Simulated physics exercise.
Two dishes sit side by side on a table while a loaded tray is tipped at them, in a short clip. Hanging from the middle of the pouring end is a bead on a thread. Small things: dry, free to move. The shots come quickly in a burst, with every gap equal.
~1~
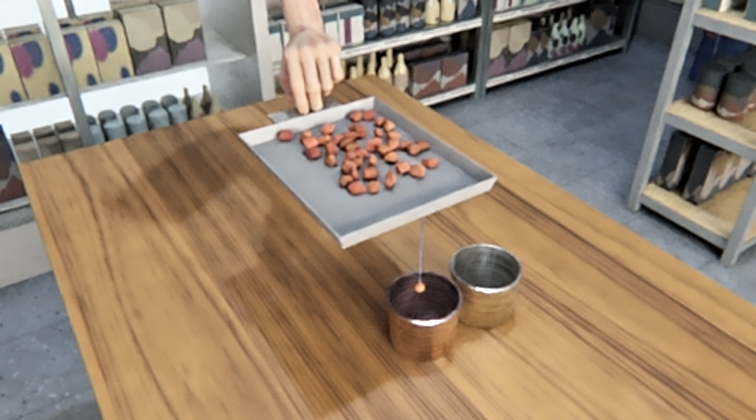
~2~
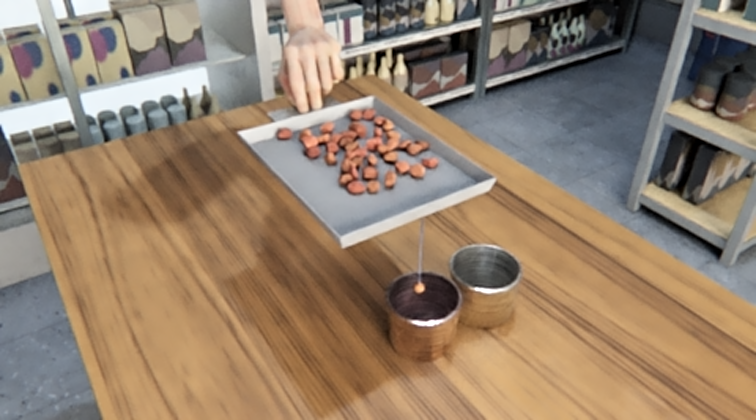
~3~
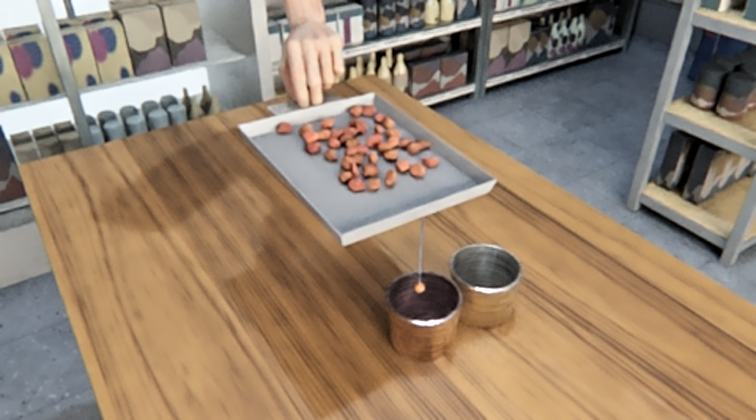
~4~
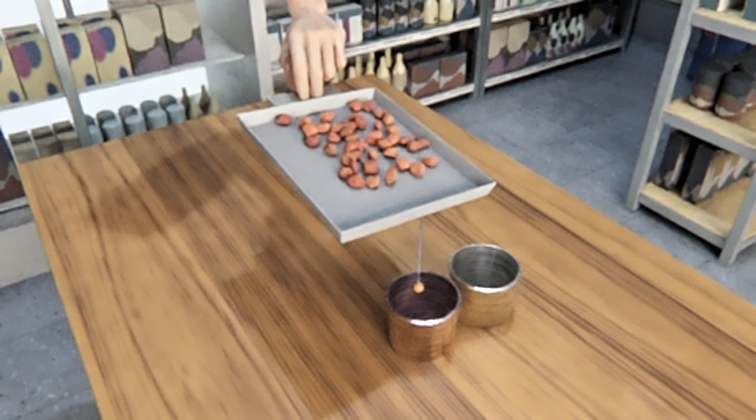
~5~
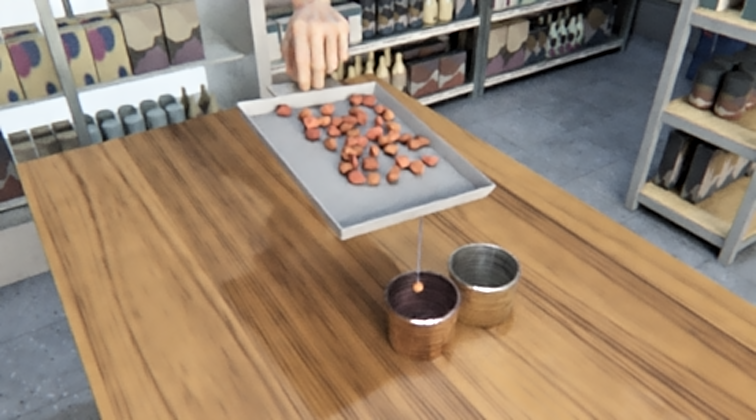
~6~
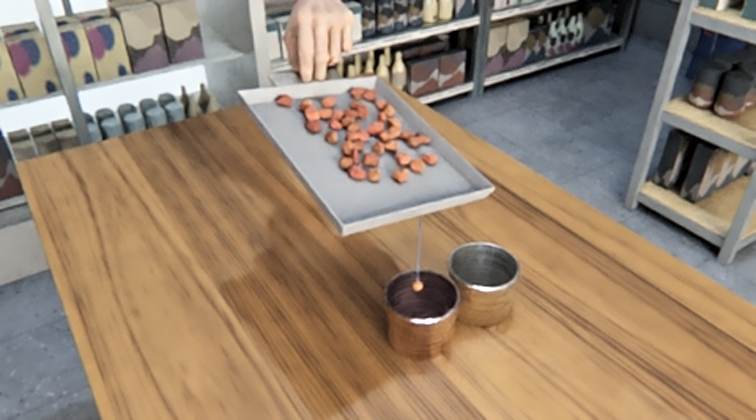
A hand slowly raises the far end of a gray tray holding reddish-brown chunks.
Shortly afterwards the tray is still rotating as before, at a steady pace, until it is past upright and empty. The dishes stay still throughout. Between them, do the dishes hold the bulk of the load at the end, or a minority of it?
The catch is going to exceed what is lost.
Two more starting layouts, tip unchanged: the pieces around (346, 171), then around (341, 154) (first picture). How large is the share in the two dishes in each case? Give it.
First 80 %, then 80 %.
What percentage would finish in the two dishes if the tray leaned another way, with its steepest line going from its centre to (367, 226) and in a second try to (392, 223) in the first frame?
Lab note: Try one about 0 %, try two about 0 %.
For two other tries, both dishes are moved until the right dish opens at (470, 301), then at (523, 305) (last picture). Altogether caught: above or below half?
First try: Lower than half; second try: Lower than half.
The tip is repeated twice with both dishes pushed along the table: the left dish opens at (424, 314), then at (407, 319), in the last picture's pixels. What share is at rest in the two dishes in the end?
The first gives 50 %, the second 50 %.
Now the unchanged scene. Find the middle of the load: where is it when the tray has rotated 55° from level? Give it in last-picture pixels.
I'd put the middle of the pieces at roughly (446, 169).
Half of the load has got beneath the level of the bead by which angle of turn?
My estimate is some 90 degrees.
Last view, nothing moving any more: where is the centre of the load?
Roughly at (474, 297), give or take.
Shortly afterwards, tray tipped steeply; the whole lot on the tray.
Next, tray tipped right over; the bulk on the tray; near a quarter in the right dish.
Some moments later, tray tipped past a quarter turn; a little in the left dish; the bulk in the right dish; near a quarter outside both.
In the end, tray tipped past a quarter turn; a little in the left dish; the bulk in the right dish; near a quarter outside both.
